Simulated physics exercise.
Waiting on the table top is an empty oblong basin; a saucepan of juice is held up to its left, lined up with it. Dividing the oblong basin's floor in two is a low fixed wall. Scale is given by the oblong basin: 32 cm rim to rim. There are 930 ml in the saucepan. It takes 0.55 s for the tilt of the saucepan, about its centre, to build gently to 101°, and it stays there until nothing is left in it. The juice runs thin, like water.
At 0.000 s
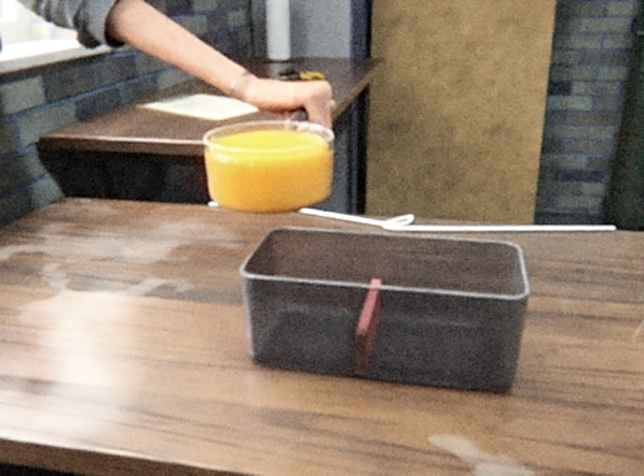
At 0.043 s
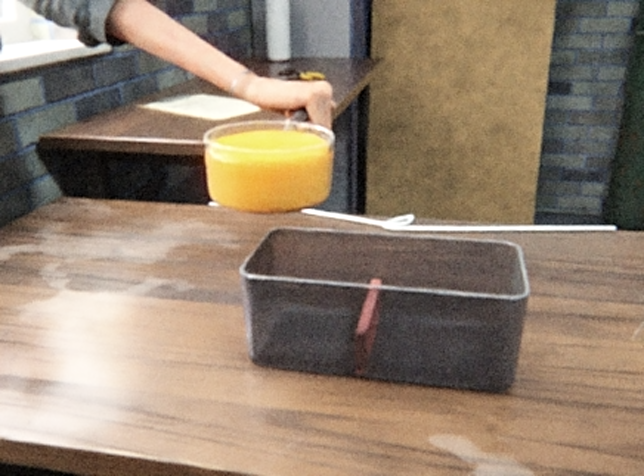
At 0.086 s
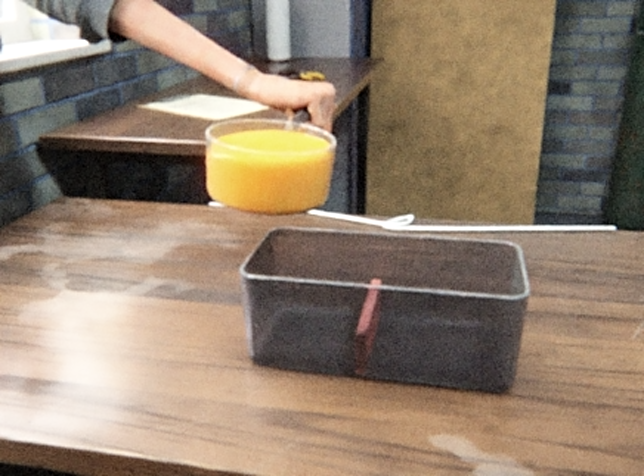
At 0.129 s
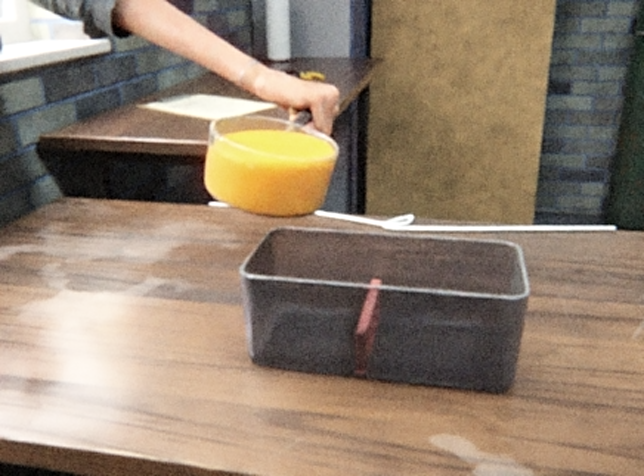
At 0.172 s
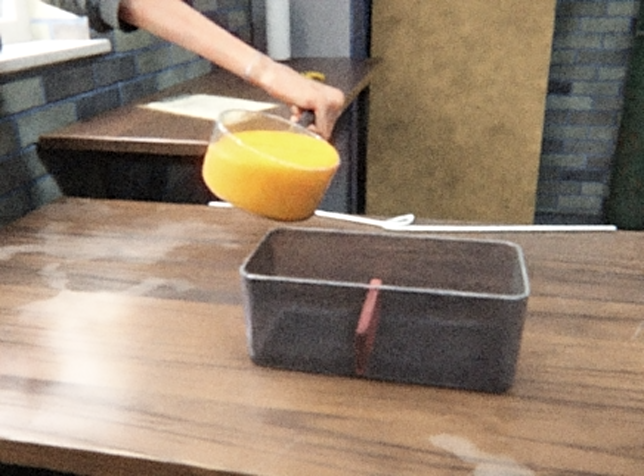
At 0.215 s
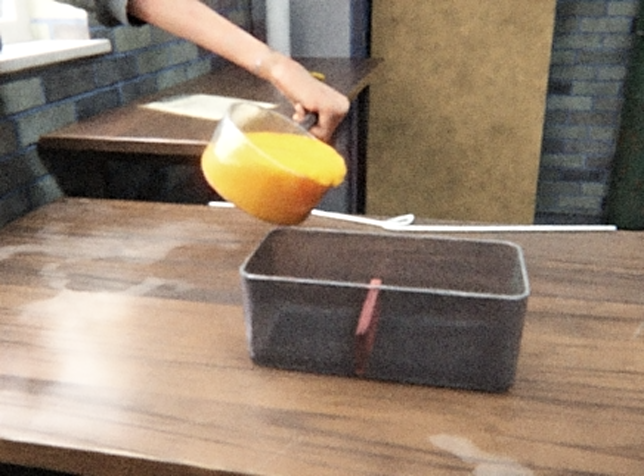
A hand held a clear saucepan of orange juice above a wooden table, up and to the left of an empty oblong basin, then gradually tilted it rightward until the juice reached its lip.
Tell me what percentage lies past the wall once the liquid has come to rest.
Some 46 per cent.
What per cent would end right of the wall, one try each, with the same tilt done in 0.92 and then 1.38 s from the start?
I'd expect close to 60 per cent and then close to 65 per cent.
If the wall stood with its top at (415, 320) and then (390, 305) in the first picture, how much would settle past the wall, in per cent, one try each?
Try 1: 20 %; try 2: 15 %.
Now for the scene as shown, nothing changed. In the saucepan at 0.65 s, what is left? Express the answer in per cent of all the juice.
6 %.
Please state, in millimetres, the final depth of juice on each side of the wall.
Depths: Left near 26 mm, right near 18 mm.
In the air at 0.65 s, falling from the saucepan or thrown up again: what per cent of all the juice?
Around 5 percent of it is airborne.
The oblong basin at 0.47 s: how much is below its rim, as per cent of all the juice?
44 %, give or take.
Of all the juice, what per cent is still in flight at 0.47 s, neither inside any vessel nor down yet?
Some 32 % is the figure.
Then, 0.47 s in, the tilt is 95° and 25 per cent is still to pour, 14 is left of the wall and 29 right of it.
Then, 0.65 s in, the tilt is 101° and 6 per cent is still to pour, 44 is left of the wall and 45 right of it.
Then, 0.84 s in, the tilt is 101° and 1 per cent is still to pour, 50 is left of the wall and 45 right of it.
Then, 1.05 s in, the tilt is 101° and 0 per cent is still to pour, 52 is left of the wall and 46 right of it.
Finally, 53 per cent lies left of the wall, 46 right of it and 2 outside.
